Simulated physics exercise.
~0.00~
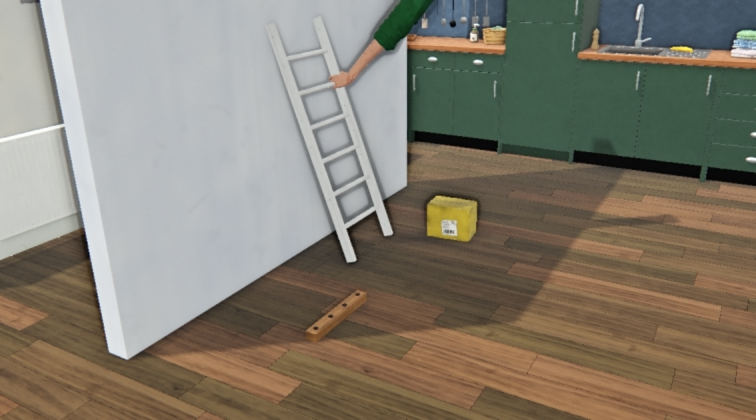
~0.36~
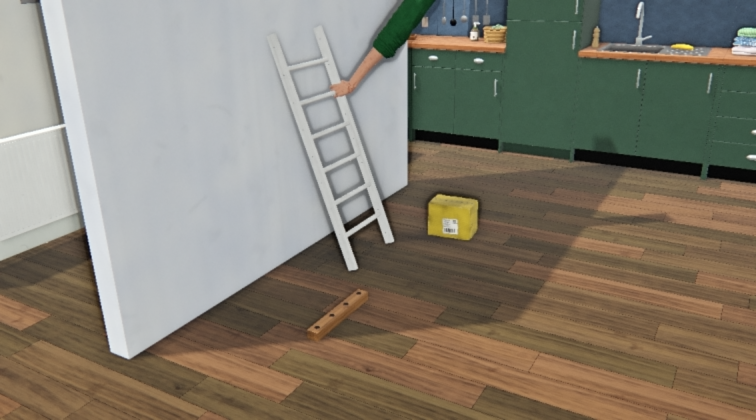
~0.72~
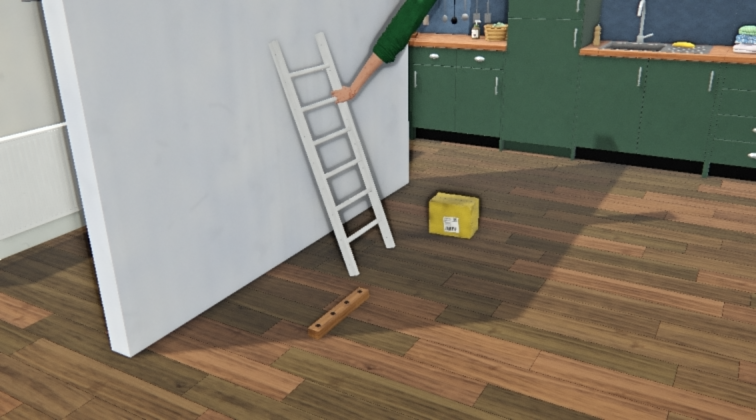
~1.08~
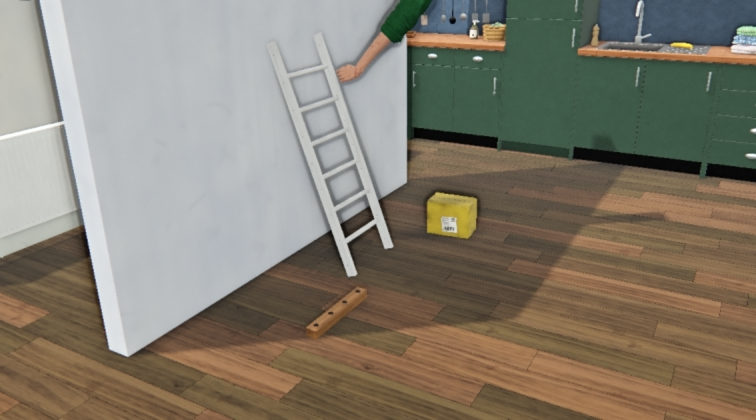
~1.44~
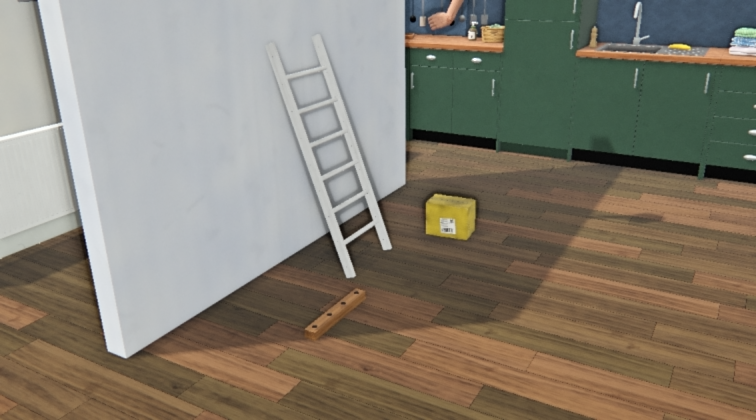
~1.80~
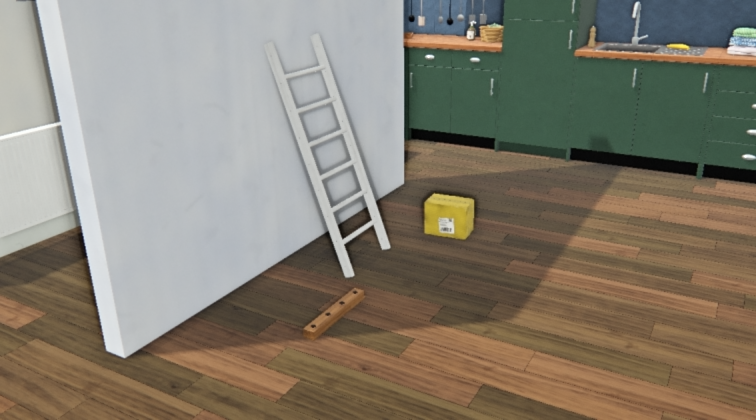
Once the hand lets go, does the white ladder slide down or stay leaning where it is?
The white ladder stays leaning where it is after the hand lets go and draws away.
In this clip, a hand lowers a white ladder slightly so that it leans against a pale wall, near a wooden batten and a yellow parcel on a wooden floor, then lets go and draws back out of view, and the ladder stays leaning.
